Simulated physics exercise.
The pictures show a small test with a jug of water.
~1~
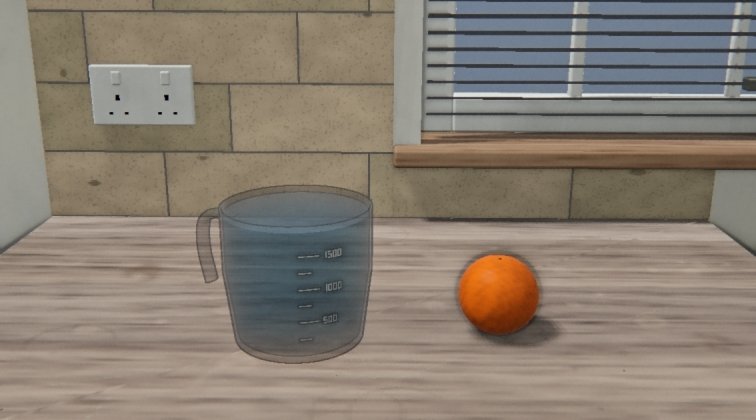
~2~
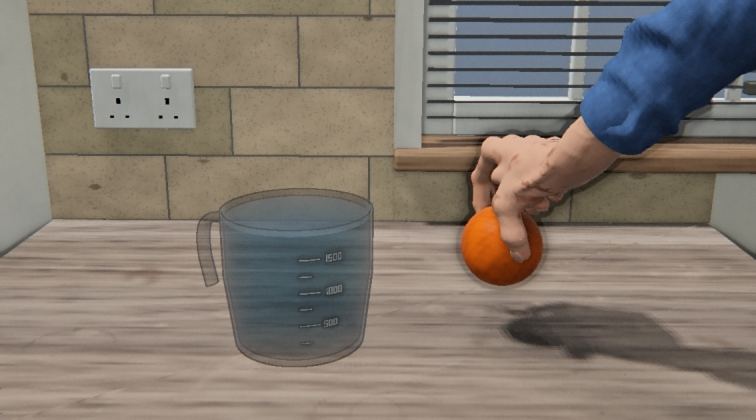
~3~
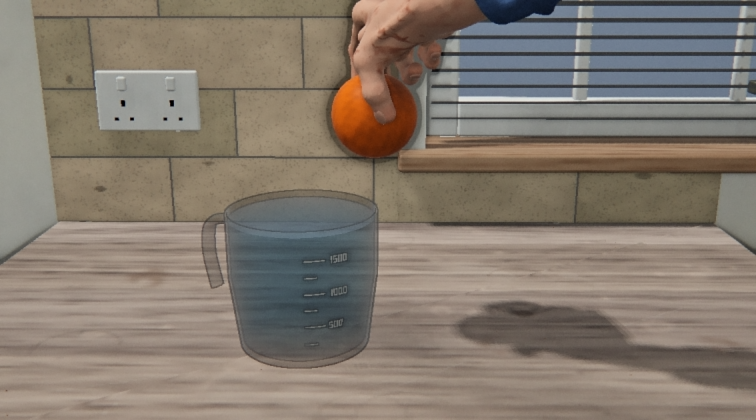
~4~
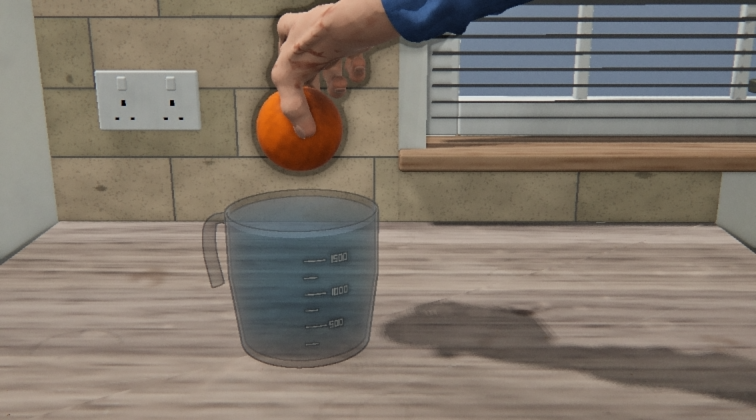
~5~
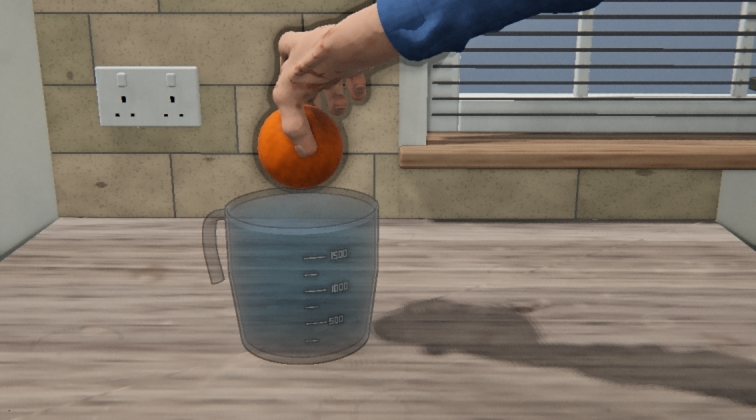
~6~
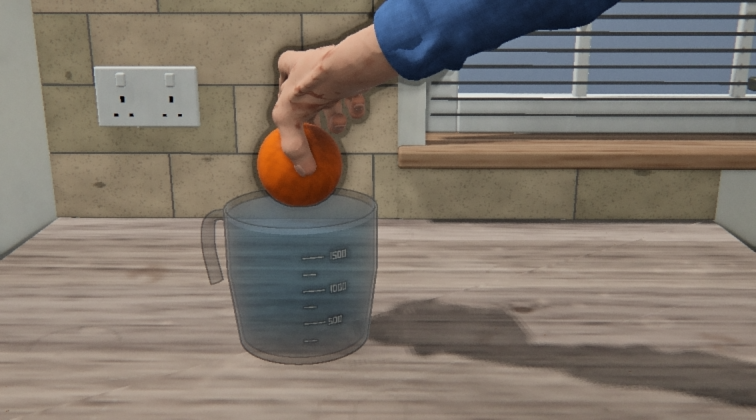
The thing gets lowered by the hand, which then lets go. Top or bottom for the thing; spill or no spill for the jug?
Thing - stays up. Jug - some spills out.
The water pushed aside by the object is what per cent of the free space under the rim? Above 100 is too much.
Reading: Approximately 190 %.
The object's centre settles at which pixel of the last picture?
(302, 228) or thereabouts.
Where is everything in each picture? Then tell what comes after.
The orange lies on the top at (498, 295); jug (298, 267) nearly full, in the first picture.
A hand picks up the orange at (501, 246); jug nearly full, surface at (297, 215), in the second picture.
The orange is carried over at (374, 116); jug (303, 272) nearly full, in the third picture.
The orange is above the jug at (300, 130); jug nearly full, surface at (302, 216), in the fourth picture.
The orange comes down at (300, 147); jug (304, 268) nearly full, in the fifth picture.
The orange is just over the surface at (300, 165); jug nearly full, surface at (301, 213), in the sixth picture.
Shortly, the orange enters the water; the jug is full to the brim.
Then, the orange comes up again; the jug is full to the brim; the top is wet.
At the finish, the orange bobs at the top; the jug is full to the brim; the top is wet.
